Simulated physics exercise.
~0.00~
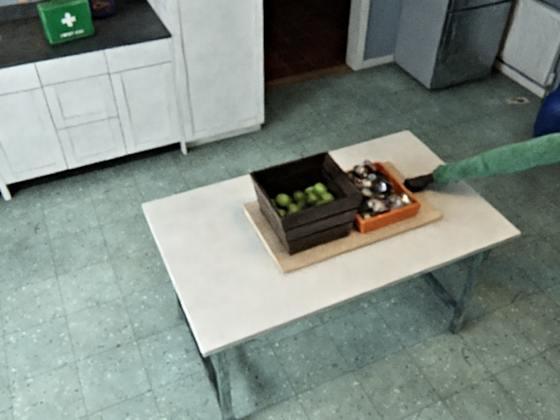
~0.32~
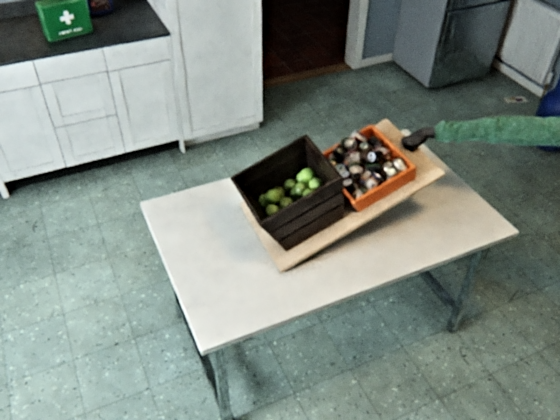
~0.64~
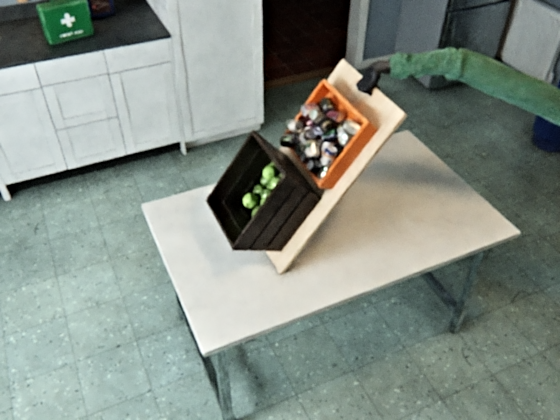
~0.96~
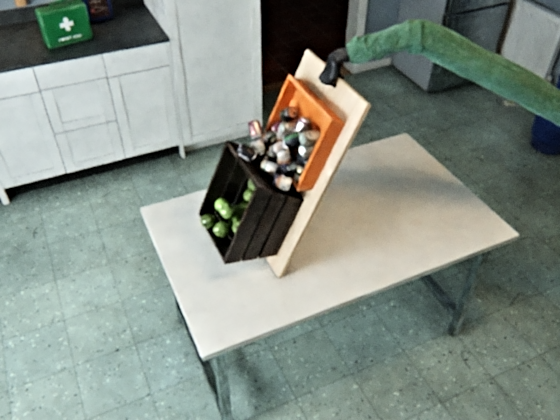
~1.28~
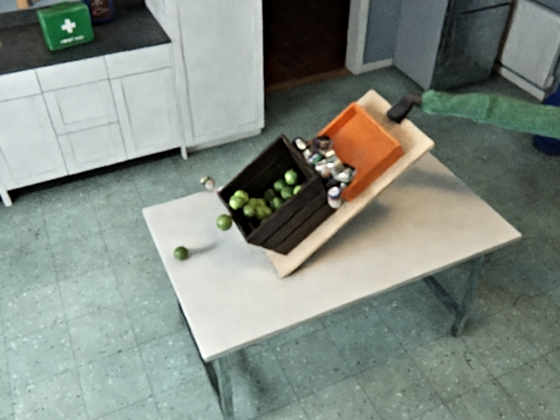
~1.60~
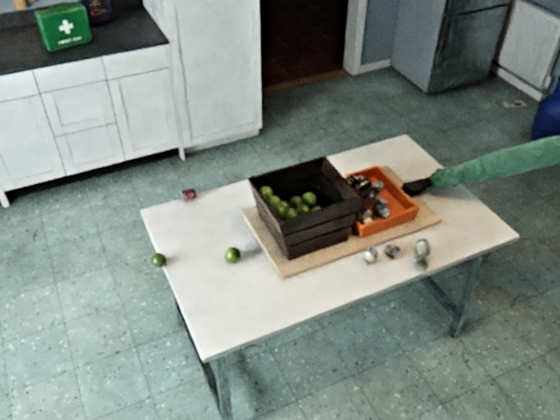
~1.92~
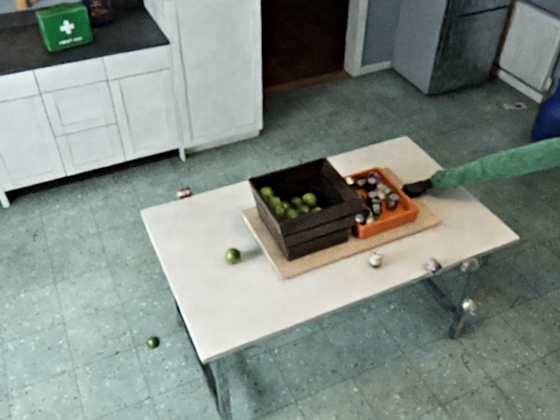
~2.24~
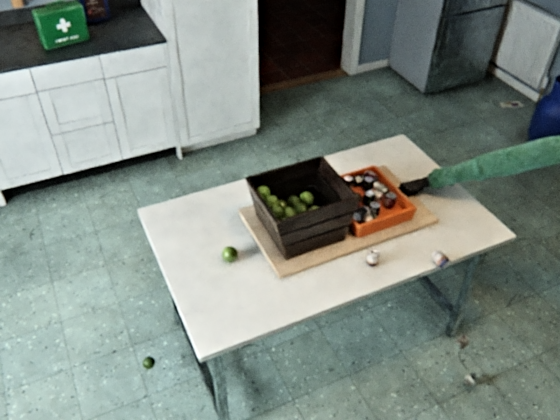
In a room with a green tiled floor and white cabinets, seen from above, a pale table holds a board carrying a dark wooden crate of green apples and, to its right, an orange crate of small cans. A green arm at the right lifts the board's right end, tipping it steeply leftward. The apples and cans slide left, and some cans spill toward the wooden crate. The arm lowers the board flat again as a few apples and cans scatter across the table. One apple rolls off the left edge onto the floor, and some cans drop too, while both crates remain mostly filled.
